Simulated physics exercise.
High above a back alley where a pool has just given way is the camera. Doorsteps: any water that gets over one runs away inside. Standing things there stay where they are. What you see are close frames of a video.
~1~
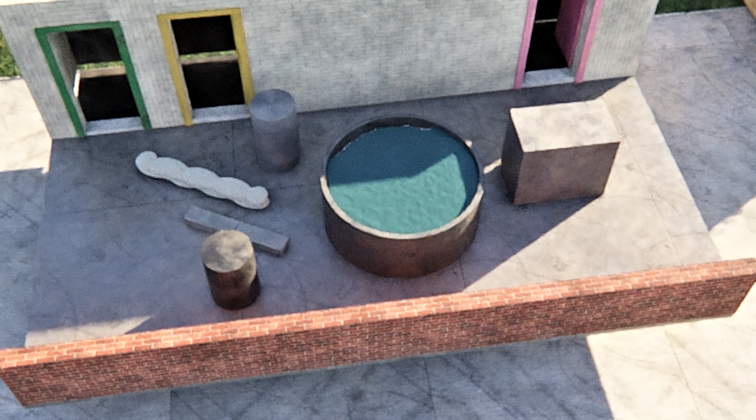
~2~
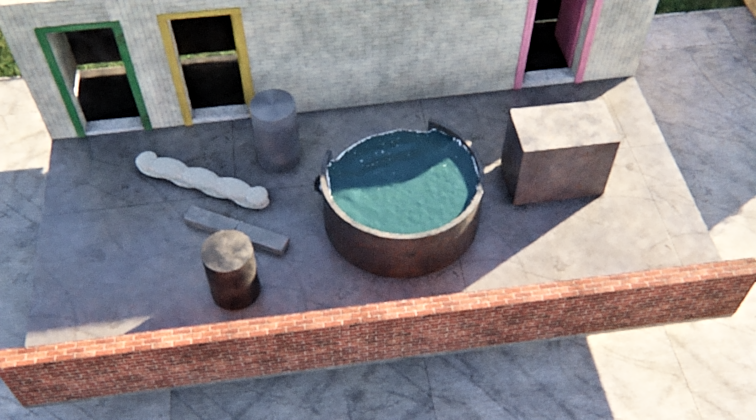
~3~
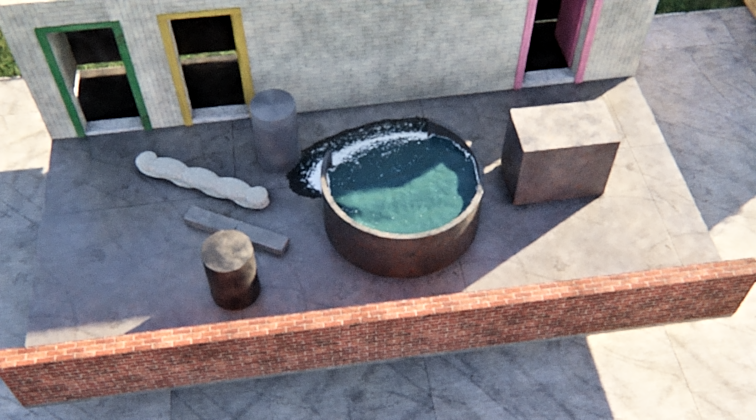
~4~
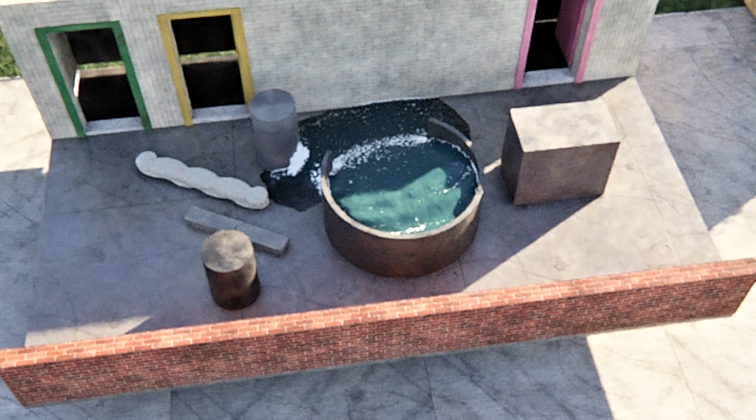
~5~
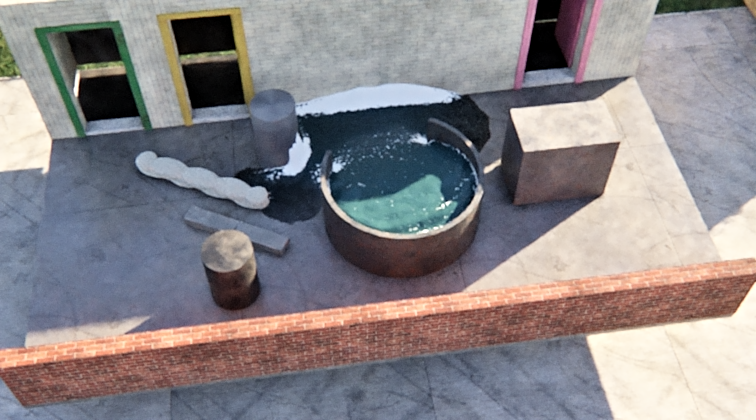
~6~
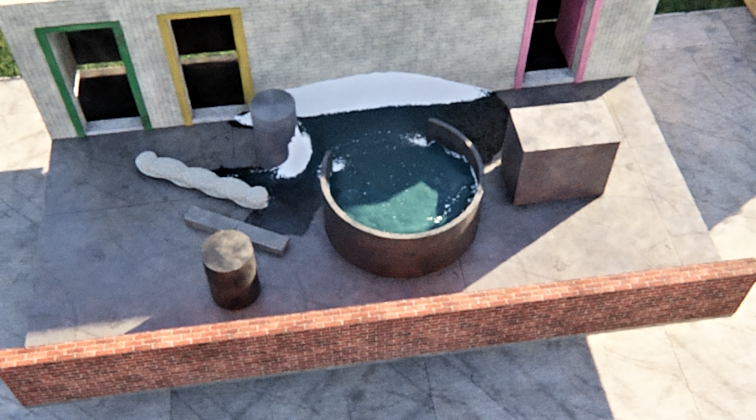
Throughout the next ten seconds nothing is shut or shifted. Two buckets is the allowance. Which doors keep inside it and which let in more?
At the end, the green door will get more than two buckets; the yellow door will get more than two buckets; the pink door will get two buckets at most.
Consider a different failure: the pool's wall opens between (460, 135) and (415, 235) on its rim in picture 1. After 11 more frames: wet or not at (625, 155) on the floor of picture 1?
That spot ends up spared.
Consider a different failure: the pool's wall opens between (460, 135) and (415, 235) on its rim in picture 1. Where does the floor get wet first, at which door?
First to be reached: The one in pink.
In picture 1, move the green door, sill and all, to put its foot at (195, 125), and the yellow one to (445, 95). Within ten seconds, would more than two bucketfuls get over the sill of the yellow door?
Yellow: Exceeds the limit.
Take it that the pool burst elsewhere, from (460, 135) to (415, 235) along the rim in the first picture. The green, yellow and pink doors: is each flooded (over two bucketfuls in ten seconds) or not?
So the green one ends up below, the yellow one ends up below and the pink one ends up below.
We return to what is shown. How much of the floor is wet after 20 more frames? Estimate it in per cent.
About 50 percent.
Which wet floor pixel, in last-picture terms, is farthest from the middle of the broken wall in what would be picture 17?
I'd say at around (67, 146).
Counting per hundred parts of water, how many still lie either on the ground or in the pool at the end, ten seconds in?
Around 38 percent.
A moment on, water covers 25 % of the floor; the green door wet at the sill, nothing in, the yellow door wet at the sill, nothing in, the pink door wet at the sill, nothing in.
Next, water covers 40 % of the floor; the green door under two buckets in, the yellow door under two buckets in, the pink door wet at the sill, nothing in.
Then, water covers 50 % of the floor; the green door over two buckets in, the yellow door over two buckets in, the pink door wet at the sill, nothing in.
Later, water covers 60 % of the floor; the green door far over two buckets in, the yellow door over two buckets in, the pink door wet at the sill, nothing in.
In the end, water covers 70 % of the floor; the green door far over two buckets in, the yellow door over two buckets in, the pink door wet at the sill, nothing in.
